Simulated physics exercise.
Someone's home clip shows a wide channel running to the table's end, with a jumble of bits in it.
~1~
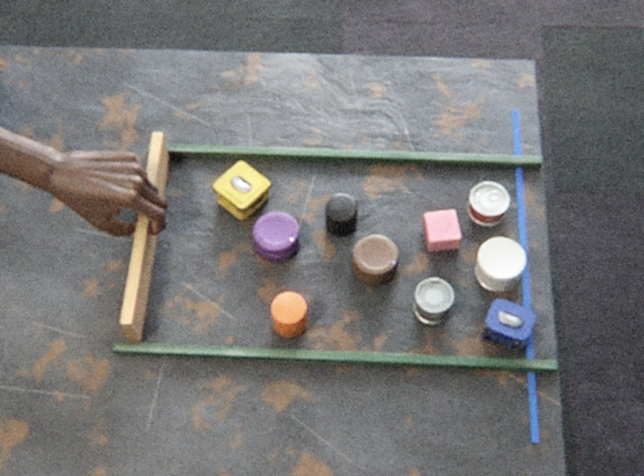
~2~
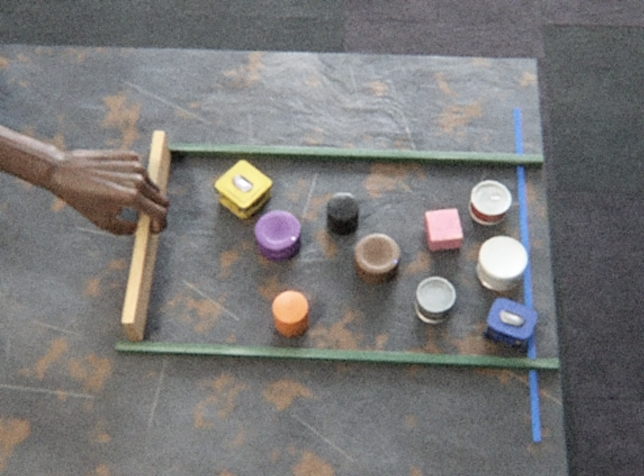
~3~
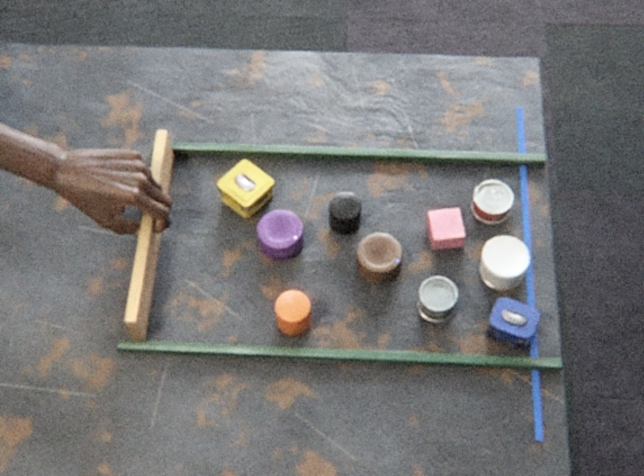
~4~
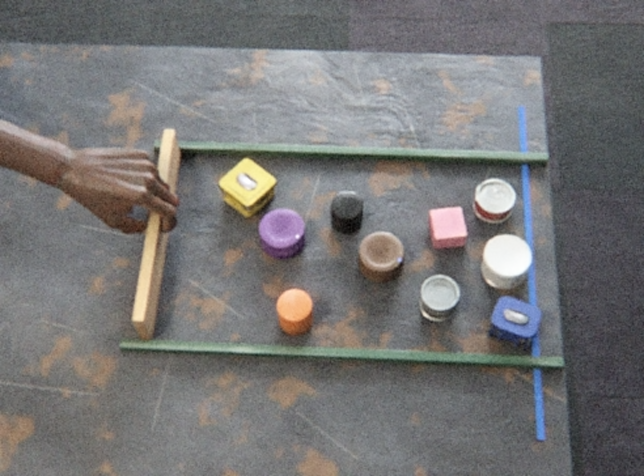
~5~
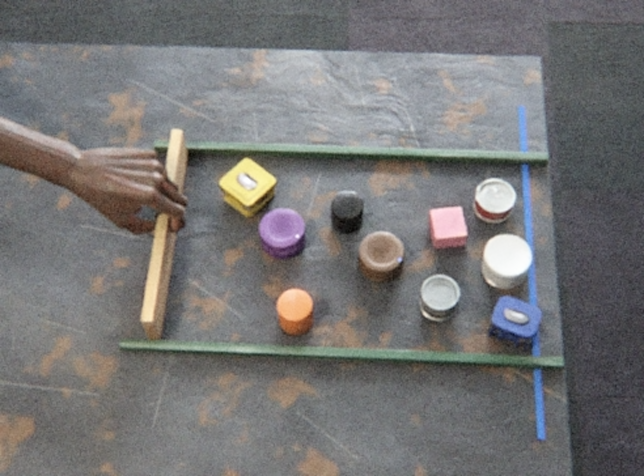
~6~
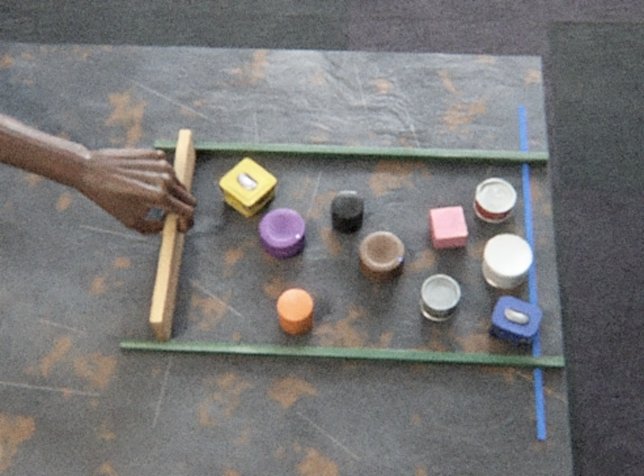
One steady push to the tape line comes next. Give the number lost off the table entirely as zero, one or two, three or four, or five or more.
Drops: At least five.
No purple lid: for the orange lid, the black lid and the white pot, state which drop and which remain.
Orange lid still up; black lid still up; white pot down.
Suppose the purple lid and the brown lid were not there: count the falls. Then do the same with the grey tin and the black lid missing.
The answer is 3 and then 4.
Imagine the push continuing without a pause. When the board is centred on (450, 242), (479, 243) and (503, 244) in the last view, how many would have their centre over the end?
Past-the-end tally - position 1: 0, position 2: 1, position 3: 3.
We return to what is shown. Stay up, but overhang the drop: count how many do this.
The total would be 5.
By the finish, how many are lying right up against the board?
Counting them up gives 5.
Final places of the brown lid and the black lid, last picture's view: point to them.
The brown lid at (557, 286), the black lid at (546, 210).
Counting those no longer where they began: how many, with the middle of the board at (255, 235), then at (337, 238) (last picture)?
At the first spot 1, then 5.
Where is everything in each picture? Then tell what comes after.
The first frame shows blue case (508, 325); white pot (500, 265); red tin (488, 204); board (147, 234); tape (524, 260).
The second frame shows white pot (501, 264); pink block (443, 230).
The third frame shows red tin (492, 203); orange lid (294, 314).
The fourth frame shows blue case (514, 323); brown lid (381, 257).
The fifth frame shows white pot (506, 262); grey tin (439, 298).
The sixth frame shows blue case (515, 322); white pot (506, 262); red tin (494, 201); board (174, 232); tape (531, 256).
Early on, none off yet; blue case at rest near (515, 322); white pot at rest near (506, 262); red tin at rest near (494, 201).
Finally, the number that fall off is five or more; lost, grey tin, pink block, red tin, white pot and blue case.
